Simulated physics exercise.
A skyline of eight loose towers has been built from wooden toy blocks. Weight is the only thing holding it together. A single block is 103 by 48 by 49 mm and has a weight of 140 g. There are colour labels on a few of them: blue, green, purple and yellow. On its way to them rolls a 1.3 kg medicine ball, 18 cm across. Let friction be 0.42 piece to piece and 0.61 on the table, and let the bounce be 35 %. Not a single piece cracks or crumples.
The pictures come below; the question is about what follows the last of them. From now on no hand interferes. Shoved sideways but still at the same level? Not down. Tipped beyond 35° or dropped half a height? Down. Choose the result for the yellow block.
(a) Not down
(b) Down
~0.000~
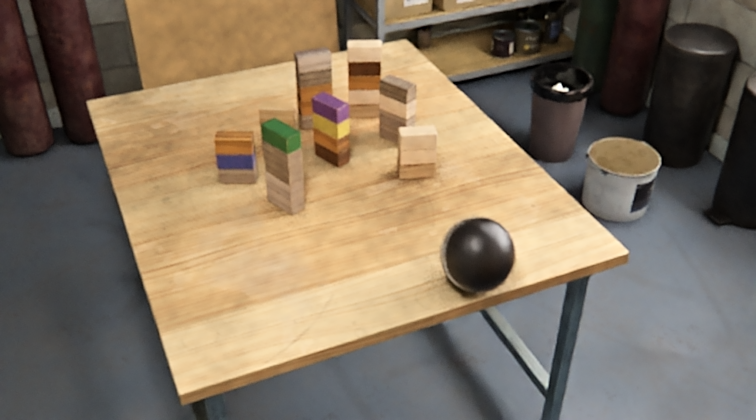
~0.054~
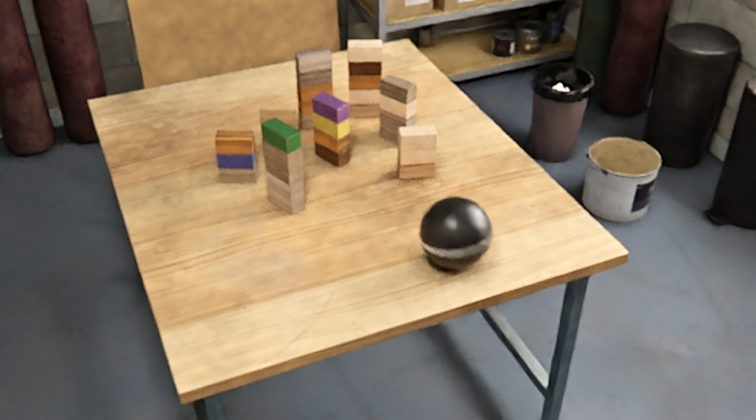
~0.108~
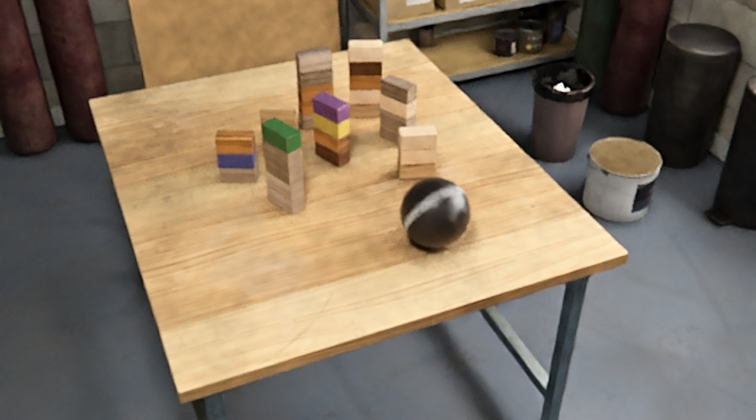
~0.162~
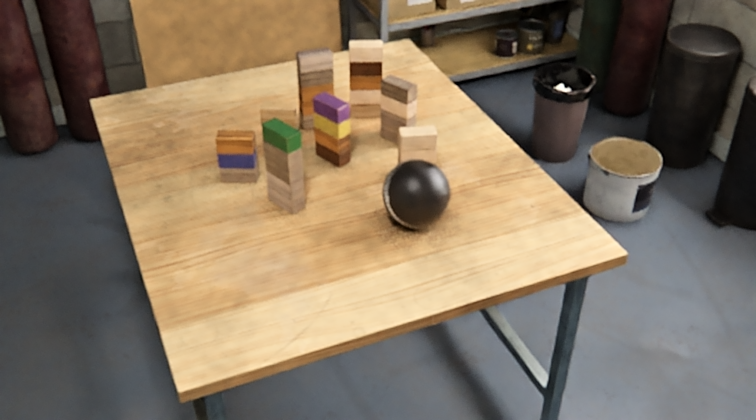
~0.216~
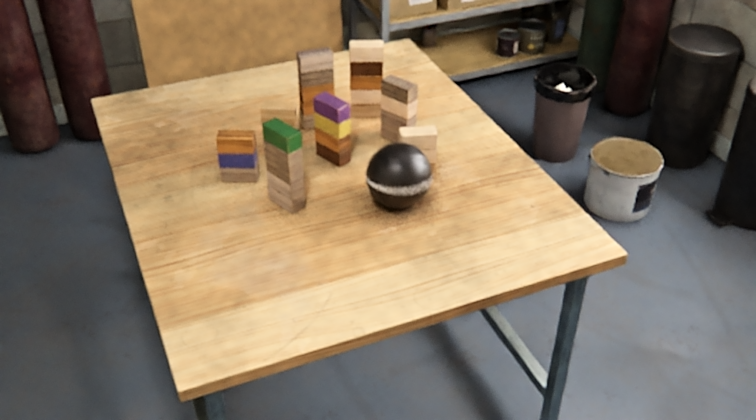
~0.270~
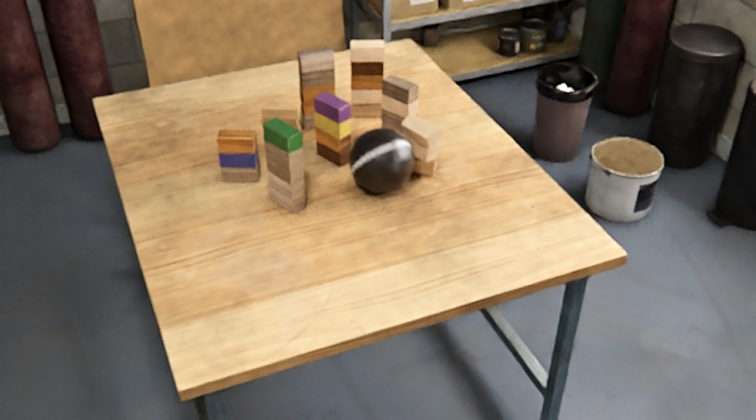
Down (b).
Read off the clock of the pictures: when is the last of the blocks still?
Roughly 1.5 s.
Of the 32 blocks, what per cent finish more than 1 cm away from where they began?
20 in a hundred.
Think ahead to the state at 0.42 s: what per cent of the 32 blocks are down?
By then 5 %.
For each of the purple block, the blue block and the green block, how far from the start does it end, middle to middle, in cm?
The purple one ends 18 cm from where it began, the blue one 0 cm, and the green one 0 cm.
By 0.34 s, ball still moving; none of the 32 blocks down, 7 disturbed; yellow block tilted 5°; purple block tilted 8°.
By 0.42 s, ball still moving; 1 of the 32 blocks down; yellow block tilted 7°; purple block tilted 64°.
By 0.56 s, ball still moving; 5 of the 32 blocks down; yellow block on its side; purple block on its side.
By 1.08 s, ball still moving; 5 of the 32 blocks down; yellow block on its side; purple block upside down.
When it is over (1.9 s), ball at rest; 5 of the 32 blocks down; yellow block on its side; purple block upside down; green block unmoved. In pixels of the last frame, middles, yellow block near (218, 98), purple block near (324, 120).
